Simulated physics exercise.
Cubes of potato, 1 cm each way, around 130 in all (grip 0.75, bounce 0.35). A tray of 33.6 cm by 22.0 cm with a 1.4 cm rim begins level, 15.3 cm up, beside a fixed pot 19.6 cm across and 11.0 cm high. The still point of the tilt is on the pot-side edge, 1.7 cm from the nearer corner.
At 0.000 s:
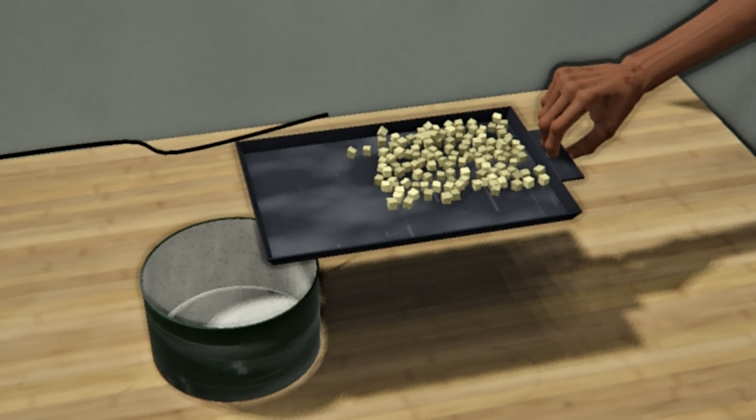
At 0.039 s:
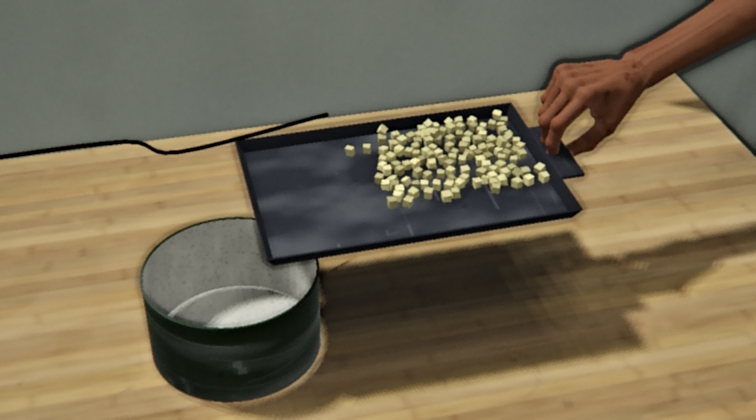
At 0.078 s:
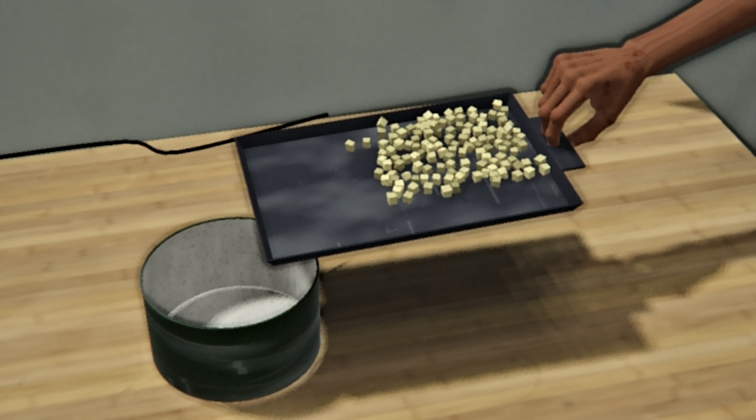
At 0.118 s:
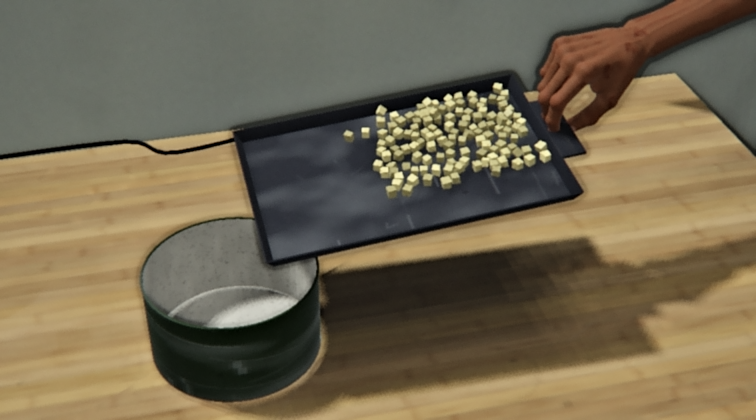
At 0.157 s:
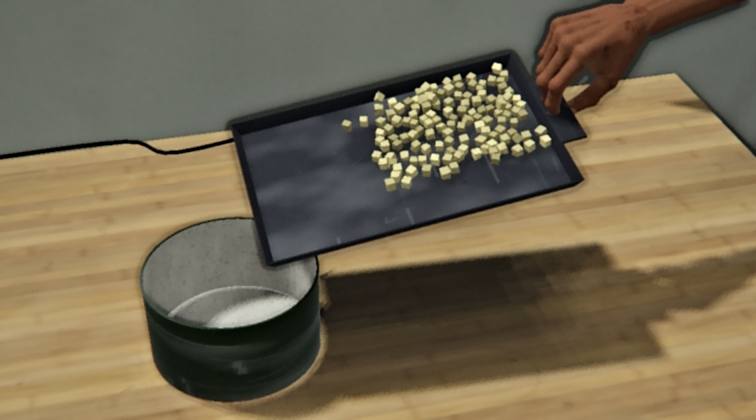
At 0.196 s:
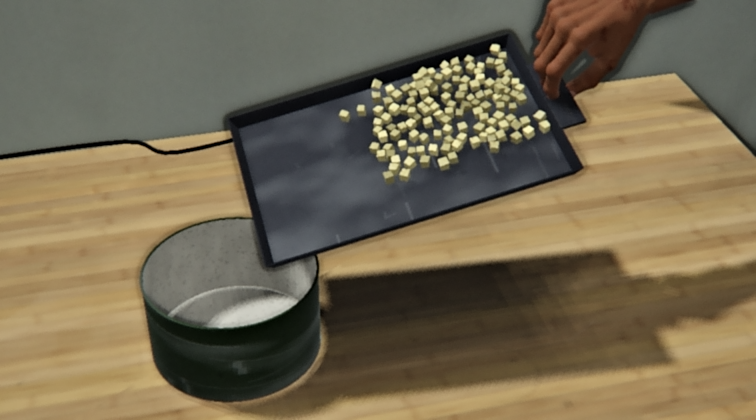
The footage shows a hand gripping the right end of a dark tray scattered with small pale cubes, beside a round, dark green pot on a wooden surface. The hand raises that end, steadily tilting the tray toward the pot.
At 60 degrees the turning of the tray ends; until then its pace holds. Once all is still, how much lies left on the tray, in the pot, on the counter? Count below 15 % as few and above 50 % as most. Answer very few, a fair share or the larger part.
Left on the tray: Very few; in the pot: A fair share; on the counter: The larger part.
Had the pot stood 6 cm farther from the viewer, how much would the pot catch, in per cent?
In that case some 0 per cent.
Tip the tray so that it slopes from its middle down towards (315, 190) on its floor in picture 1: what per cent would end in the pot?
About 25 per cent.
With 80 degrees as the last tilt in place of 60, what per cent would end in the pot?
It would be near 30 per cent.
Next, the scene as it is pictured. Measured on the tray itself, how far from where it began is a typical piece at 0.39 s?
Roughly 0 cm.
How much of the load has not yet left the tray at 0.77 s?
Roughly 30 per cent.
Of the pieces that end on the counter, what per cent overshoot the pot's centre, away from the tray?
Roughly 80 per cent.
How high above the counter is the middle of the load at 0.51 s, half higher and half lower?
About 34 cm.
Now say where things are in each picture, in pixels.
Tray tilt 0 degrees, front corners at (273, 254) and (573, 209); middle of the pieces at (452, 160); pot at (230, 269), in the first picture.
Tray tilt 1 degrees, front corners at (273, 254) and (573, 206); middle of the pieces at (452, 158), in the second picture.
Tray tilt 3 degrees, front corners at (273, 255) and (574, 200), lowest corner left front; middle of the pieces at (453, 151), in the third picture.
Tray tilt 7 degrees, front corners at (272, 256) and (574, 189), lowest corner left front; middle of the pieces at (452, 139), in the fourth picture.
Tray tilt 12 degrees, front corners at (272, 257) and (574, 176), lowest corner left front; middle of the pieces at (451, 126), in the fifth picture.
Tray tilt 16 degrees, front corners at (271, 259) and (574, 165), lowest corner left front; middle of the pieces at (450, 113); pot at (230, 269). Its pace works out near 120 degrees a second, in the sixth picture.
After 0.39 s, tilt 40 degrees; the tray holds 100 %, the pot 0 %.
After 0.51 s, tilt 54 degrees; the tray holds 100 %, the pot 0 %.
Then, at 0.77 s, tilt 60 degrees; the tray holds 30 %, the pot 5 %.
In the end, at 2.2 s, tray 5 %, pot 35 %, counter 60 %.
